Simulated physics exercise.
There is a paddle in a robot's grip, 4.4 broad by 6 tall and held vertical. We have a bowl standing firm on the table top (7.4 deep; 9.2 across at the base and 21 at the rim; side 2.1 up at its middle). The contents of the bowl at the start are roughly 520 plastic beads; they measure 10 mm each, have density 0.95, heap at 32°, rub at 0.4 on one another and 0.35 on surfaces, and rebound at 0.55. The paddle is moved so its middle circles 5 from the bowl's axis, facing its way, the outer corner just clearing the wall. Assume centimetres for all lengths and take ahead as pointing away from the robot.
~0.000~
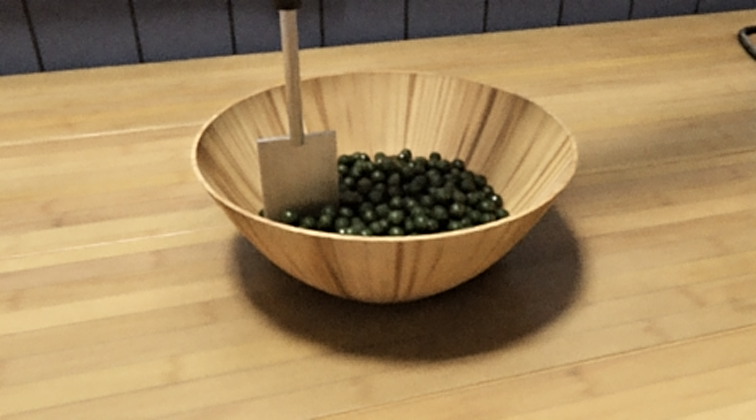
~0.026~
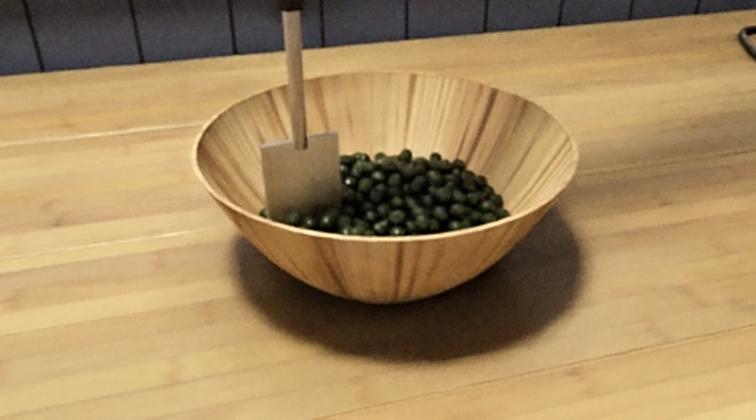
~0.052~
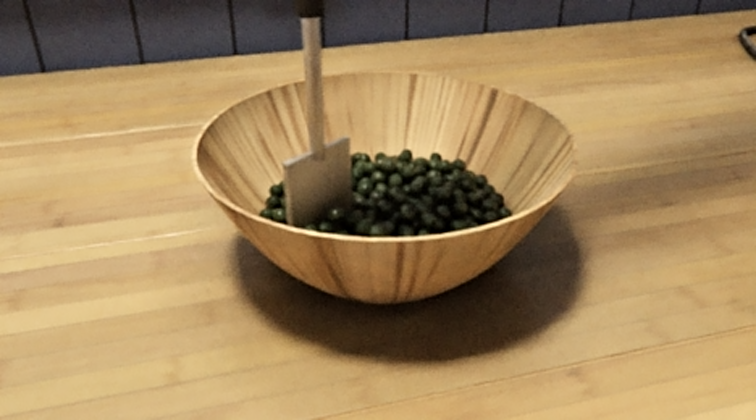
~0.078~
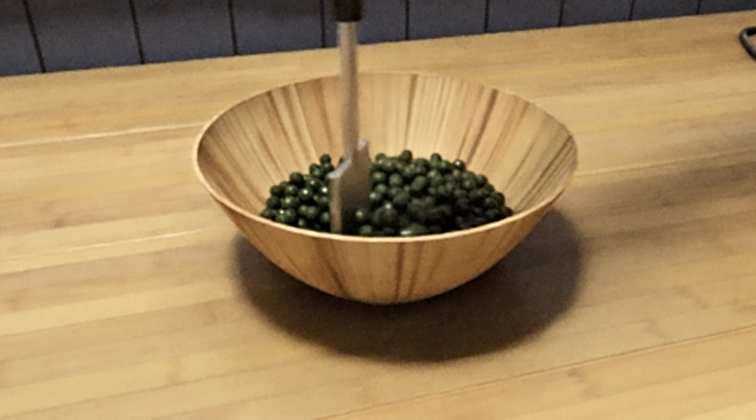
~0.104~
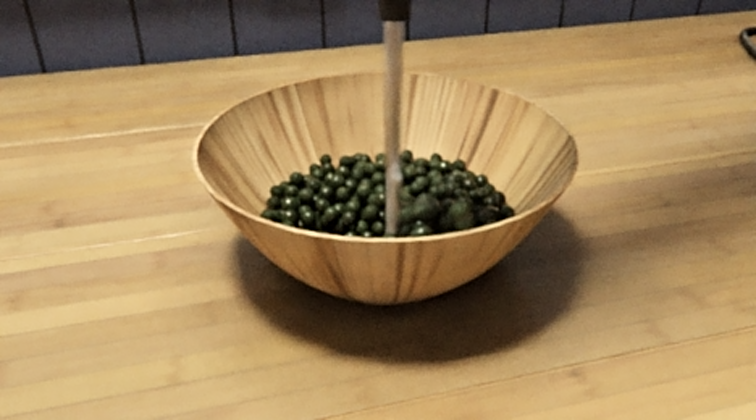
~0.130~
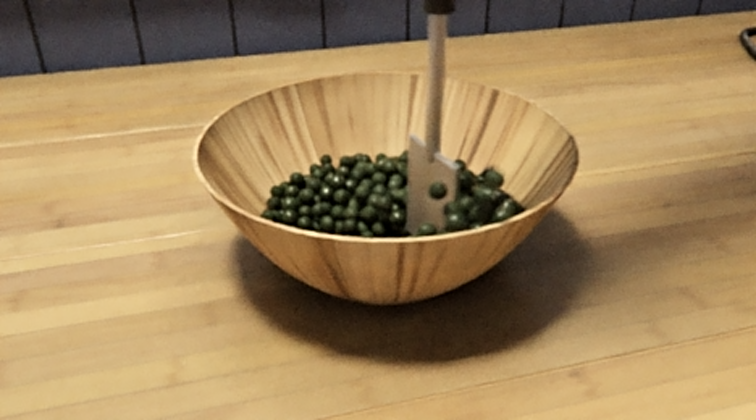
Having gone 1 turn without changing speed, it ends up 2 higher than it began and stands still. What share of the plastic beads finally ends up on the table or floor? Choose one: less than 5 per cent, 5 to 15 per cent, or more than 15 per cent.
The share is 5 to 15 per cent.
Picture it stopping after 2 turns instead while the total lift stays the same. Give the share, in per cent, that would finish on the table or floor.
Then some 15 per cent.
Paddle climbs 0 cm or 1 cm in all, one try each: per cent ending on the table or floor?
20 % and 15 %.
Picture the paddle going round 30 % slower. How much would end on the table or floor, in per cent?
Estimated share: Near 0 %.
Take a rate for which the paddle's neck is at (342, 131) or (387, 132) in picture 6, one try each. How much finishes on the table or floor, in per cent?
Around 0 and 0 per cent respectively.
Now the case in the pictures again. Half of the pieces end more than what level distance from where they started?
1 cm.
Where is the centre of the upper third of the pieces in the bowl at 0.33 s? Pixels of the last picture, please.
The centre is close to (384, 160).
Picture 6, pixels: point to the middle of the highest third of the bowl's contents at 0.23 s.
I'd point to somewhere close to (447, 160).
By 0.23 s, 198° round, highest piece 11 above the table; 509 in the bowl, 13 in flight or on the tool.
By 0.33 s, 294° round, highest piece 11 above the table; 488 in the bowl, 6 on the table or floor, 28 in flight or on the tool.
By 0.58 s, 0° round, highest piece 6 above the table; 485 in the bowl, 37 on the table or floor.
By 1.28 s, 0° round, highest piece 6 above the table; 485 in the bowl, 37 on the table or floor.
Final count, 485 in the bowl, 37 on the table or floor. That is 7 % on the table or floor.
